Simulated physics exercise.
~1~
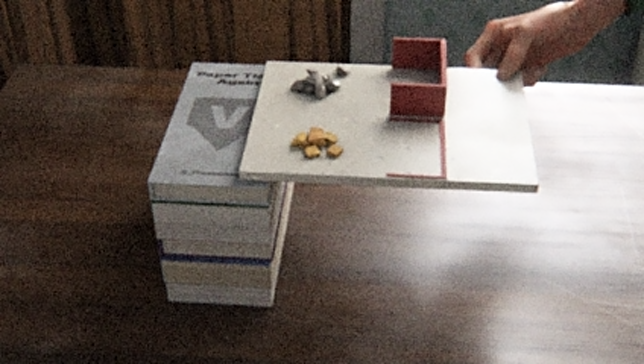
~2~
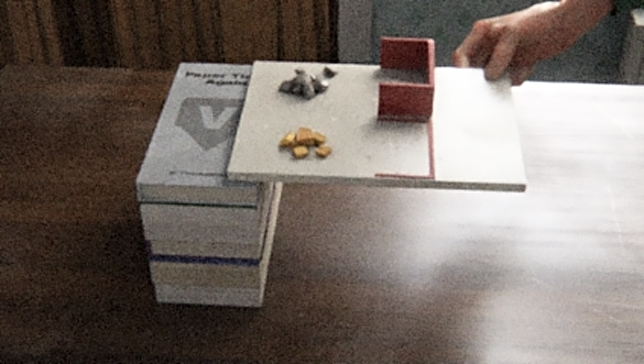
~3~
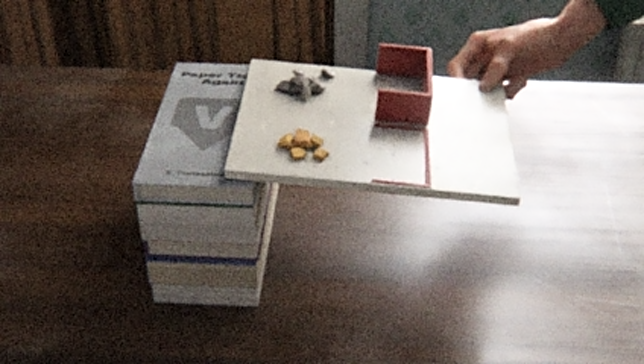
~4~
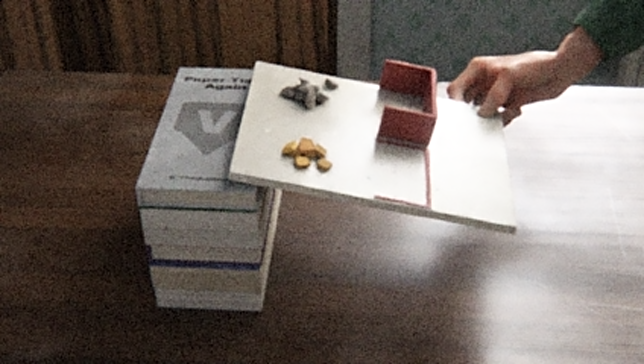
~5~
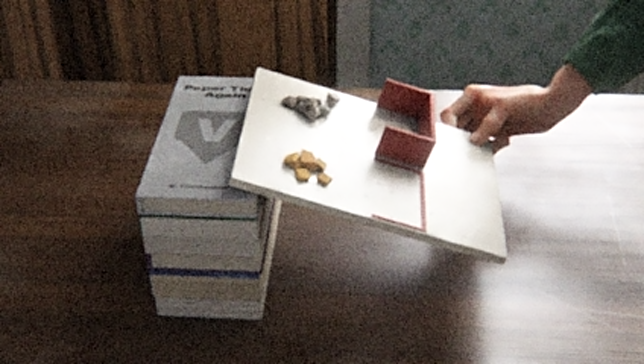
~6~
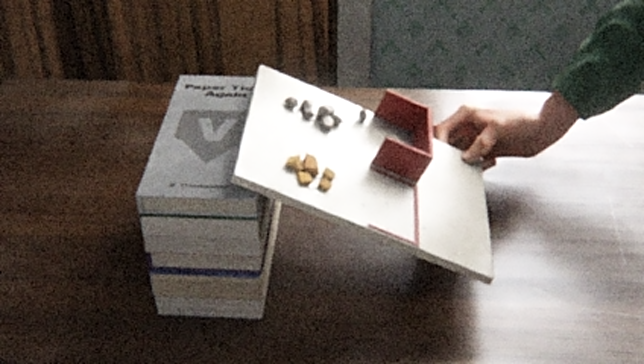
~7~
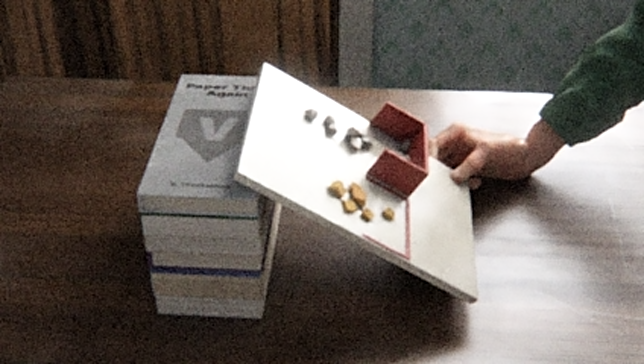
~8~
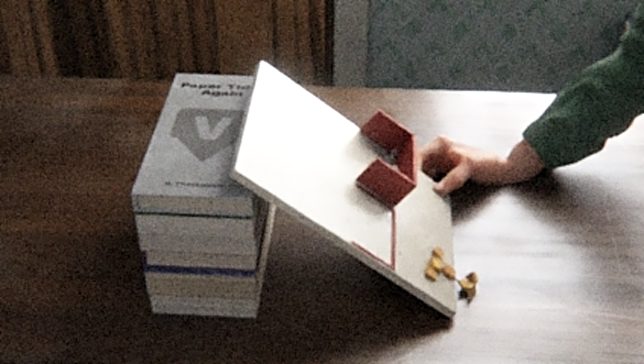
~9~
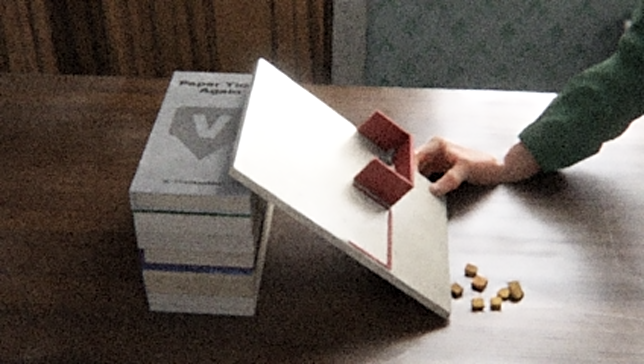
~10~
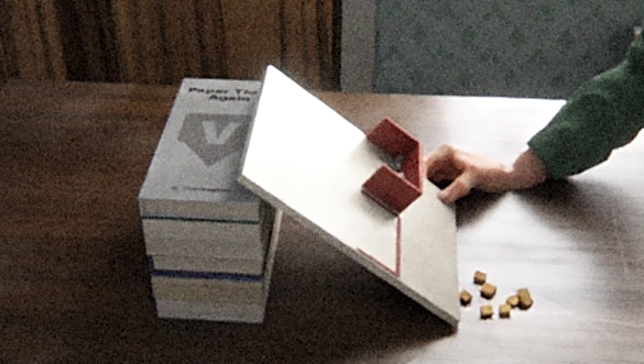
On a wooden table, a hand lowering a board's right end, grey bits sliding into a red holder, yellow bits tumbling off.
